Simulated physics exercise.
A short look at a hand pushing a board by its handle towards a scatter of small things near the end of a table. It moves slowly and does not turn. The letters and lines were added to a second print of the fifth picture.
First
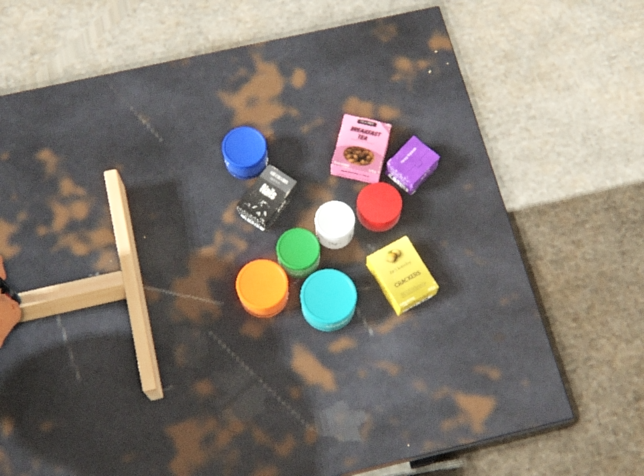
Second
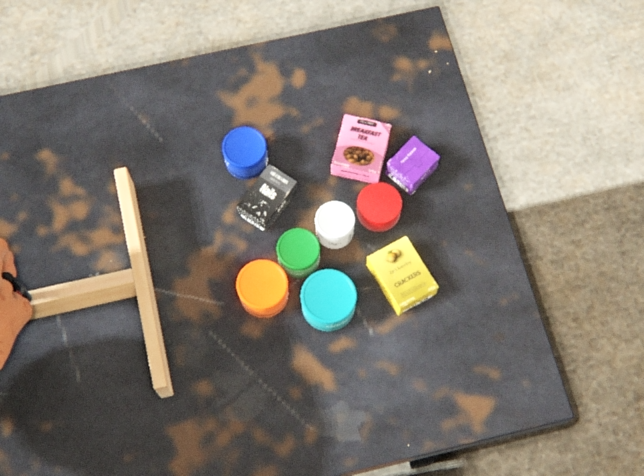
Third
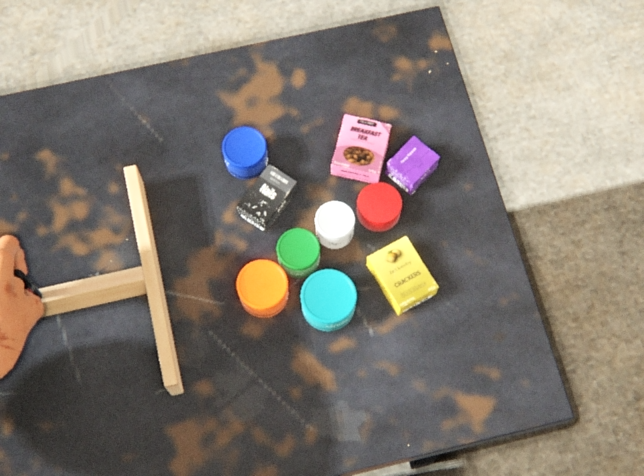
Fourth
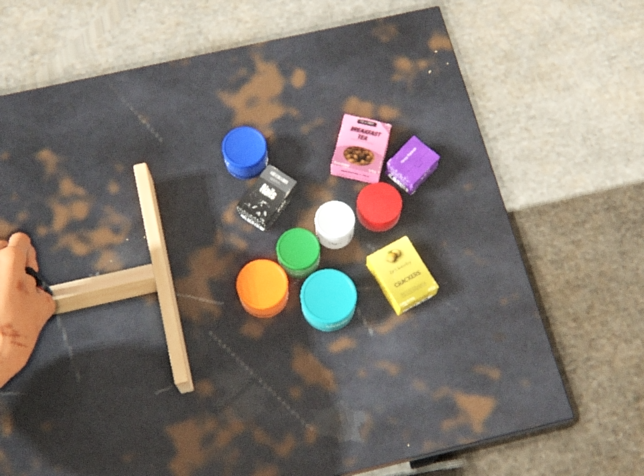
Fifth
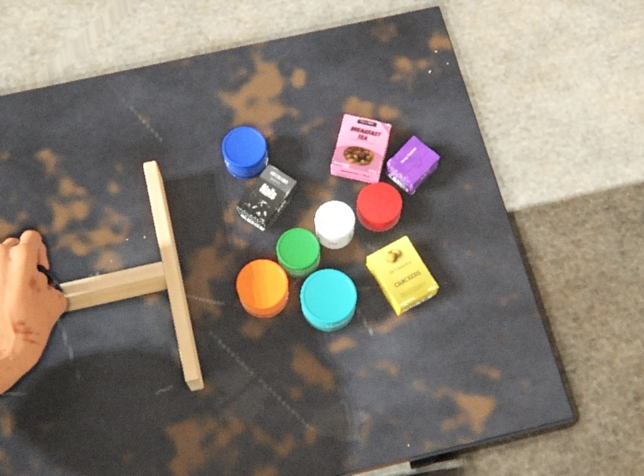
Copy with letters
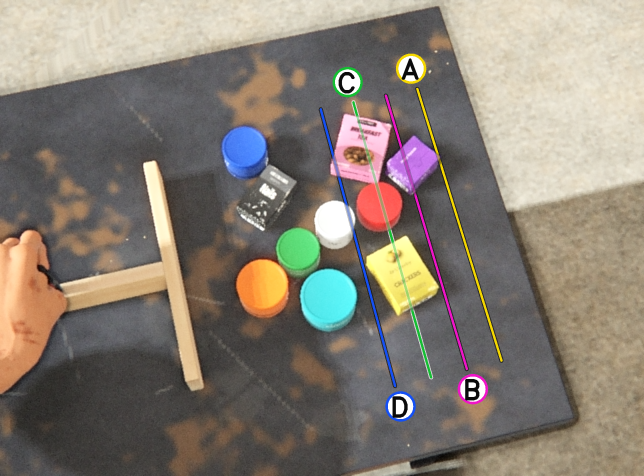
On a dark, rust-patched tabletop, a hand slowly pushed a wooden T-shaped board rightward by its handle, closing some of the gap to a cluster of colourful round tubs and small packets, which stayed still.
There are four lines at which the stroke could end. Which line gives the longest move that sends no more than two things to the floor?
At B, and not beyond.
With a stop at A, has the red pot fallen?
Yes.
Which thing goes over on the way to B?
The purple packet.
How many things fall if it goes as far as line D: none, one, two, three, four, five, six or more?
By then, none.
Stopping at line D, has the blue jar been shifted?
Yes.
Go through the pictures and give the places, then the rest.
The first picture shows orange jar (263, 289); green tub (299, 254); turquoise jar (329, 301).
The second picture shows board (139, 273); yellow packet (403, 276).
The third picture shows board (149, 271); red pot (379, 207).
The fourth picture shows board (160, 269); white tub (335, 225).
The fifth picture shows board (170, 267); pink packet (362, 150); orange jar (263, 289); green tub (299, 254).
On the copy, A at (457, 218); B at (424, 225); C at (390, 233); D at (356, 240).
On B. First, board (264, 245); blue jar (270, 148); turquoise jar (352, 306).
Then, board (357, 225); purple packet (437, 164); red pot (444, 211).
Finally, board (423, 210); purple packet over the edge; red pot (505, 202); one fallen.
By contrast, A drops five; C is within the limit but short; D is within the limit but short.
